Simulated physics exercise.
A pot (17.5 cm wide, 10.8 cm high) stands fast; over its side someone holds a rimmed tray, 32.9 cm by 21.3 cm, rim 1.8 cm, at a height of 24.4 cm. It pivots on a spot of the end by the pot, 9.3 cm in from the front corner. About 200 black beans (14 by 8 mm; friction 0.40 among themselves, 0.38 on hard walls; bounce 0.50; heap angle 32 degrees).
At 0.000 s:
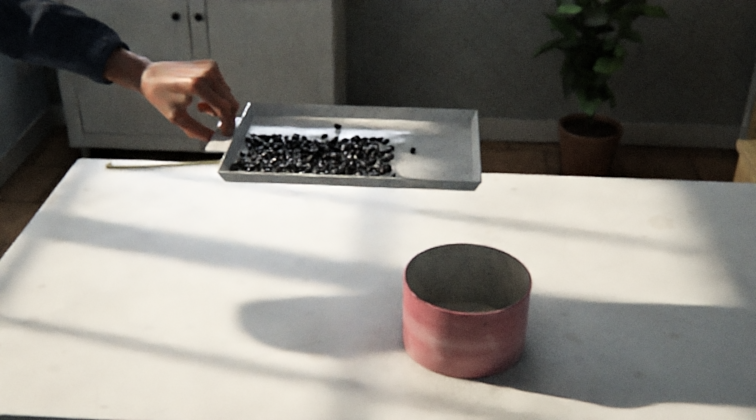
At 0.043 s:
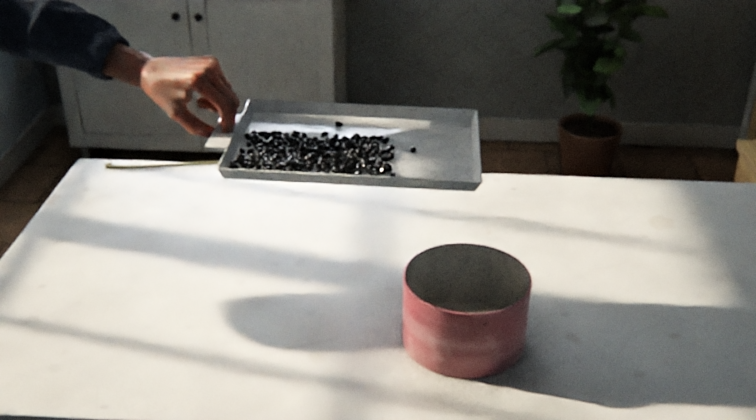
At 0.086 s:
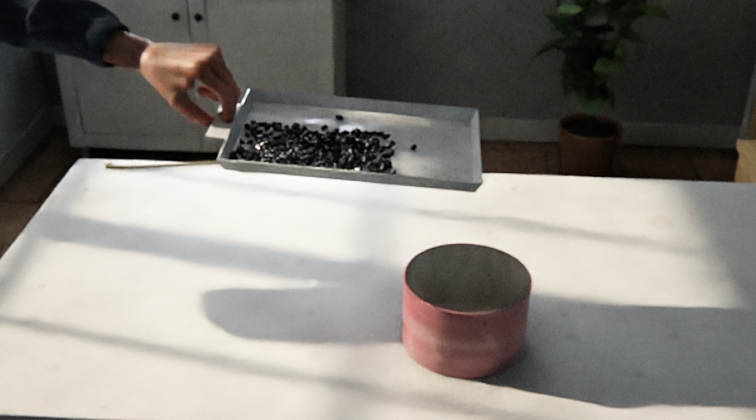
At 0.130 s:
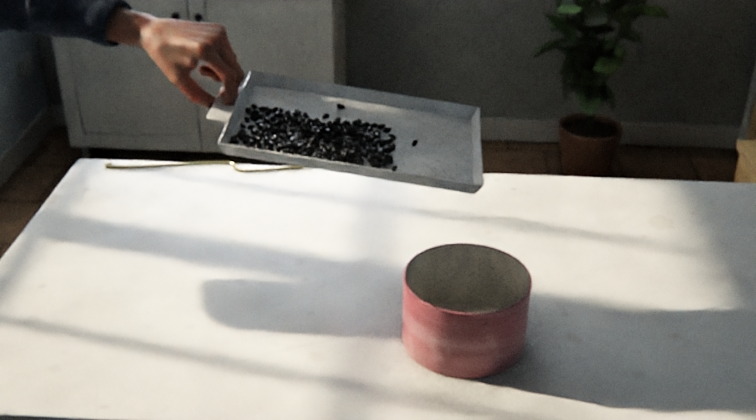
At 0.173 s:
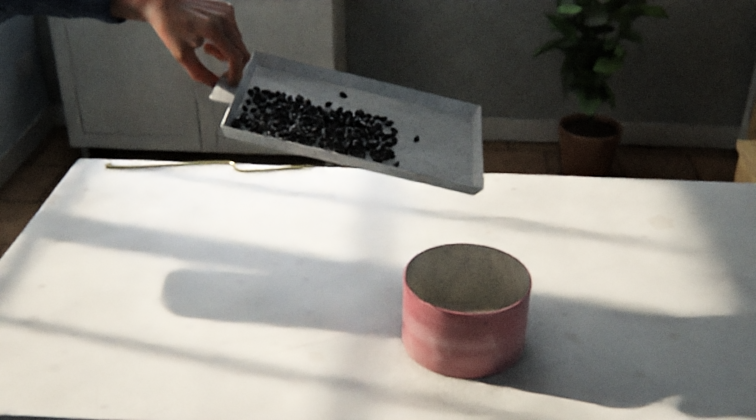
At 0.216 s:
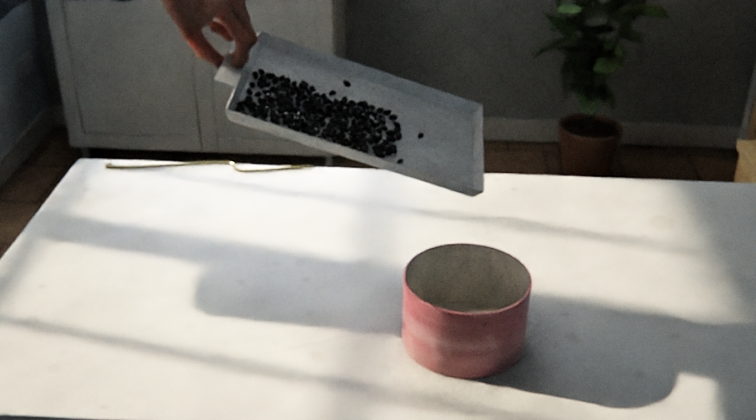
A hand tilting a shallow grey tray of black beans, raising its left end above a white table beside a pink pot.
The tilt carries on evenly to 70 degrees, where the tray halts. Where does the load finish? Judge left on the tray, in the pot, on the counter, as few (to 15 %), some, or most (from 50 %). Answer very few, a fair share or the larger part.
Tray very few, pot a fair share, counter the larger part.
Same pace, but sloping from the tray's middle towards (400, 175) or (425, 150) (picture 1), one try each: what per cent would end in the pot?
Some 80 and 5 per cent.
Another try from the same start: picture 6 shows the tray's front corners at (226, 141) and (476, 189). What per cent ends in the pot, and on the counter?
Pot 95, counter 0.
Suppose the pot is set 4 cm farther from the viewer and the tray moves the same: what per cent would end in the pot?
In that case some 15 per cent.
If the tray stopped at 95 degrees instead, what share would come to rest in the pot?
Then about 40 per cent.
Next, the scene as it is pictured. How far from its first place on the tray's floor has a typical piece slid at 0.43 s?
About 3 cm.
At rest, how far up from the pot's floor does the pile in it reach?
Roughly 1.5 cm.
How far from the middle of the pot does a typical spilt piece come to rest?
Some 26 cm.
After 0.43 s, tilt 45 degrees; the tray holds 100 %, the pot 0 %.
After 0.58 s, tilt 63 degrees; the tray holds 95 %, the pot 0 %.
After 0.85 s, tilt 70 degrees; the tray holds 5 %, the pot 25 %.
In the end, at 2.4 s, tray 5 %, pot 35 %, counter 60 %.
